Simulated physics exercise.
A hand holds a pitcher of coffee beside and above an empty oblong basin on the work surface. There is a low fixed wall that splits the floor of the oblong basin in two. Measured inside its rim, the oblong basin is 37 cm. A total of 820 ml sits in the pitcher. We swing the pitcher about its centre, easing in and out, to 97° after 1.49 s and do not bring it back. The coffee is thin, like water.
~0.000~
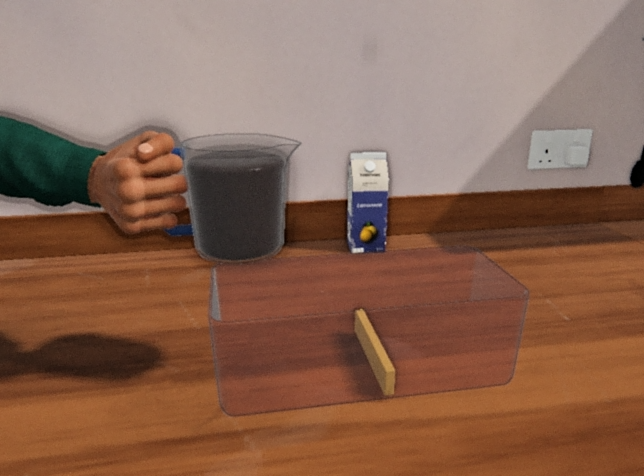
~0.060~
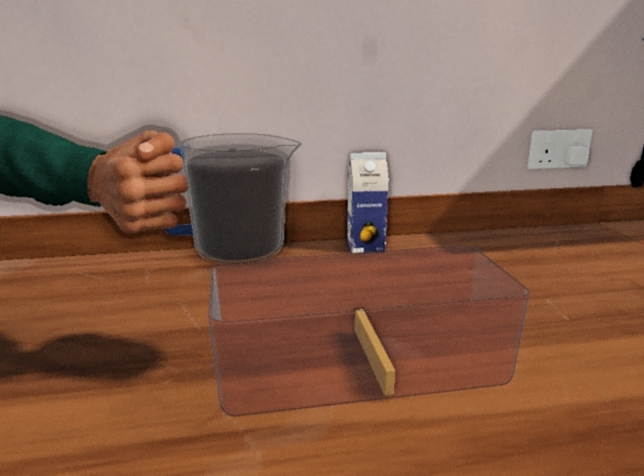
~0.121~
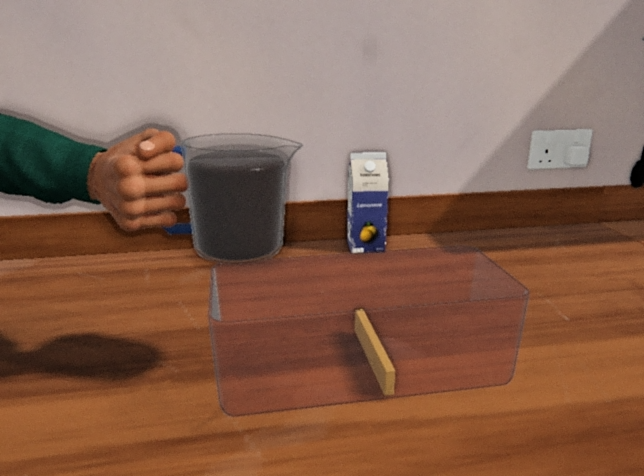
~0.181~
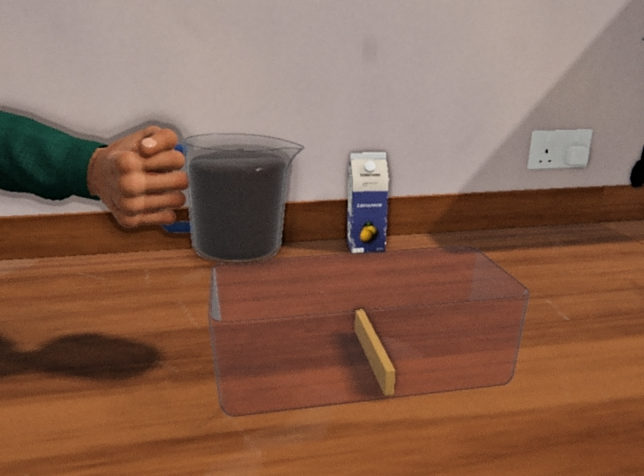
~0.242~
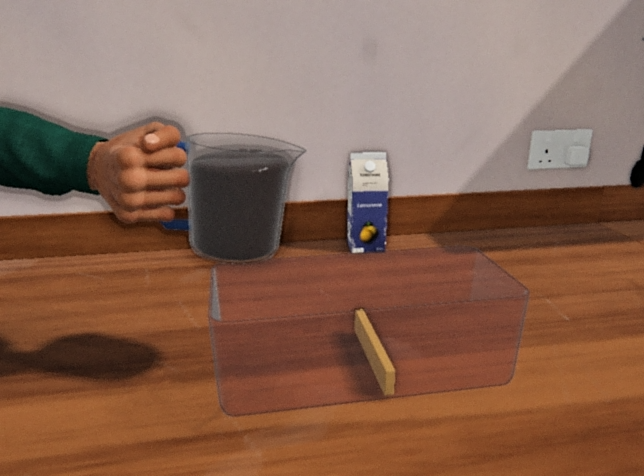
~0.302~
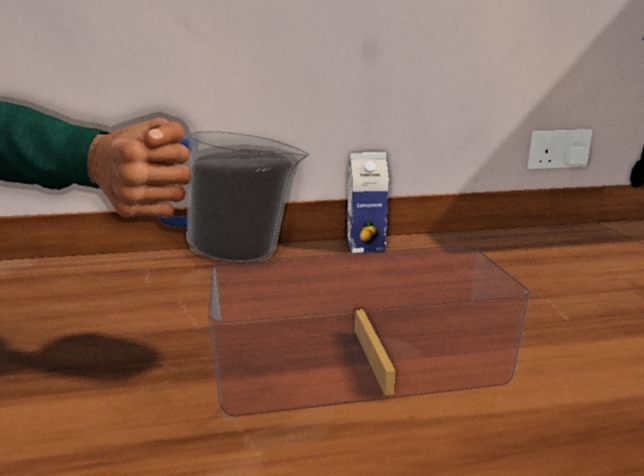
In the video, a hand in a green sleeve holds a clear pitcher of dark liquid beside and above an empty transparent basin with a low wall inside, then tilts the pitcher slightly to the right.
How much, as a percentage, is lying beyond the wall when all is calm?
Around 27 per cent lies beyond the wall.
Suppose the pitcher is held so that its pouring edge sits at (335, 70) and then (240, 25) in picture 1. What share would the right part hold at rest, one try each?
I'd expect close to 85 per cent and then close to 10 per cent.
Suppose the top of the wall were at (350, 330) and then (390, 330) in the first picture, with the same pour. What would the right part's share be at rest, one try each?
In order, 65 and 5 per cent.
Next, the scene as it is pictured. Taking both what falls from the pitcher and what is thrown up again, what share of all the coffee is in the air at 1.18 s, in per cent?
Estimate: Around 14 per cent.
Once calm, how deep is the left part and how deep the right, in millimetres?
The left ends up at roughly 20 mm, with the right at roughly 8 mm.
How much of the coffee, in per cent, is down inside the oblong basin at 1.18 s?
Close to 50 in a hundred.
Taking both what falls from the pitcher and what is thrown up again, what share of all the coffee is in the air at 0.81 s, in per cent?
About 10 per cent.
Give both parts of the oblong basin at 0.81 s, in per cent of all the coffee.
Lab note: Left near 4, right near 1.
Then, 0.81 s in, the tilt is 55° and 85 per cent is still to pour, 4 is left of the wall and 1 right of it.
Then, 1.18 s in, the tilt is 87° and 37 per cent is still to pour, 28 is left of the wall and 22 right of it.
Then, 1.57 s in, the tilt is 97° and 5 per cent is still to pour, 66 is left of the wall and 25 right of it.
Then, 1.99 s in, the tilt is 97° and 0 per cent is still to pour, 71 is left of the wall and 27 right of it.
Finally, 72 per cent lies left of the wall, 27 right of it and 1 outside.
